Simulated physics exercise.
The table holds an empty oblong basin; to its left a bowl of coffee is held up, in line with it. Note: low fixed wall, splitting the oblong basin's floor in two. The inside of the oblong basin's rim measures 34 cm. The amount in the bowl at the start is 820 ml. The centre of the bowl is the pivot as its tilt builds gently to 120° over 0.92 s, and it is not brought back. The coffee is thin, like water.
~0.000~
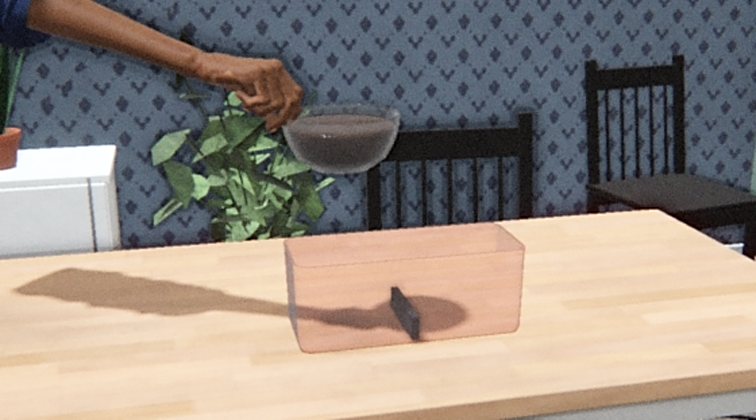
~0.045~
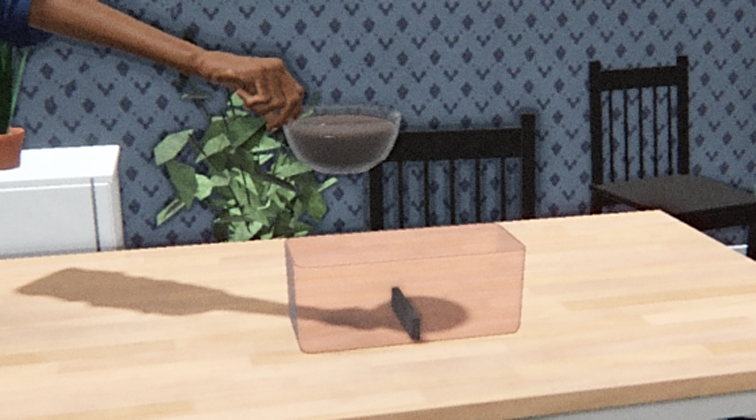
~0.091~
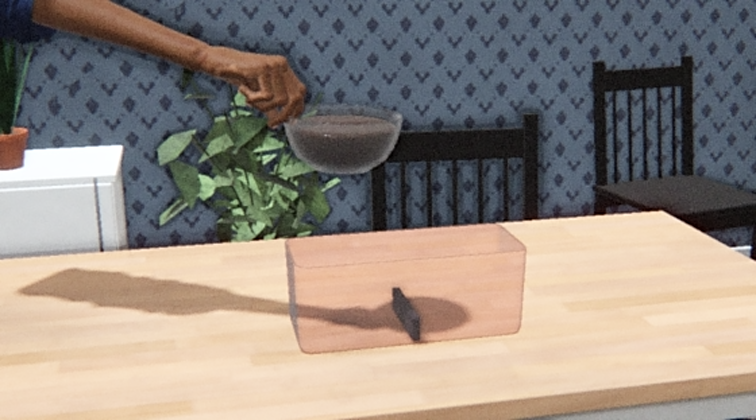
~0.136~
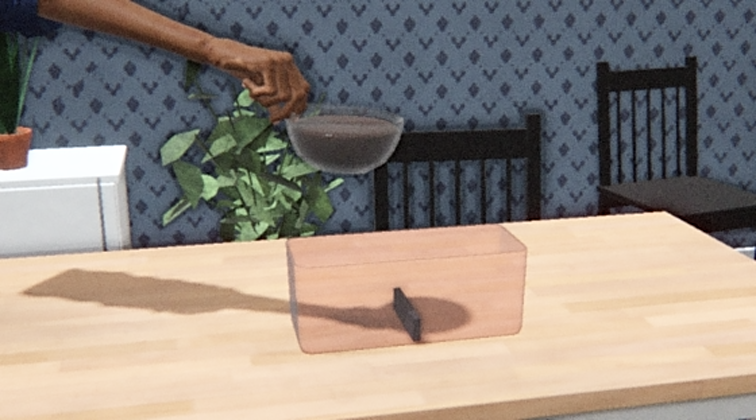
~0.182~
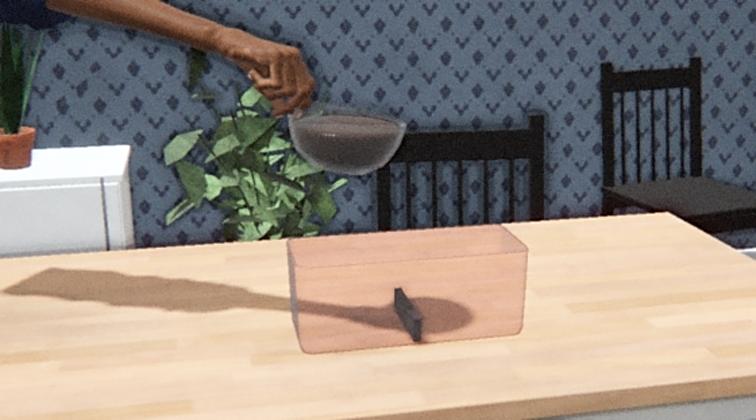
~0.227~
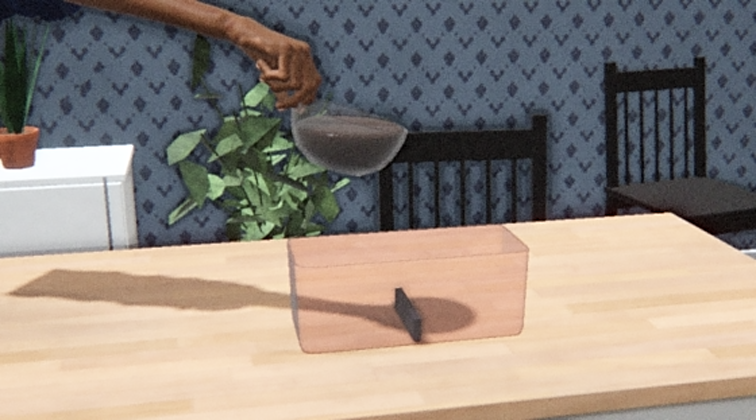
A hand holds a clear bowl of dark liquid above a wooden table and gradually tilts it slightly to the right, over an empty, transparent pinkish oblong basin with a small dark divider standing inside.
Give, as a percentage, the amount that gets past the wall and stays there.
Past the wall: About 73 %.
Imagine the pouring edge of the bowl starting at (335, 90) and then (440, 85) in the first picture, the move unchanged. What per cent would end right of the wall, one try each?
I'd expect close to 30 per cent and then close to 65 per cent.
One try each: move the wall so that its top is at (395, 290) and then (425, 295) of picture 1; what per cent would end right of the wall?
First 85, then 60 per cent.
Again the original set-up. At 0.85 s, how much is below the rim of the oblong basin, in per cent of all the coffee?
Value: Approx. 98 %.
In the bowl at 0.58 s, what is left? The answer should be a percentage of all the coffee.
Near 24 in a hundred.
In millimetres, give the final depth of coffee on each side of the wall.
On the left it stands about 10 mm, on the right about 30 mm.
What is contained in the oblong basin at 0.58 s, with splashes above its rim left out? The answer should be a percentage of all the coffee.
Roughly 28 percent of it.
After 0.58 s the tilt is 85° and 25 per cent is still to pour, 0 is left of the wall and 28 right of it.
After 0.85 s the tilt is 118° and 0 per cent is still to pour, 19 is left of the wall and 78 right of it.
After 1.12 s the tilt is 120° and 0 per cent is still to pour, 23 is left of the wall and 76 right of it.
After 1.42 s the tilt is 120° and 0 per cent is still to pour, 26 is left of the wall and 73 right of it.
In the end 27 per cent lies left of the wall, 73 right of it and 1 outside.
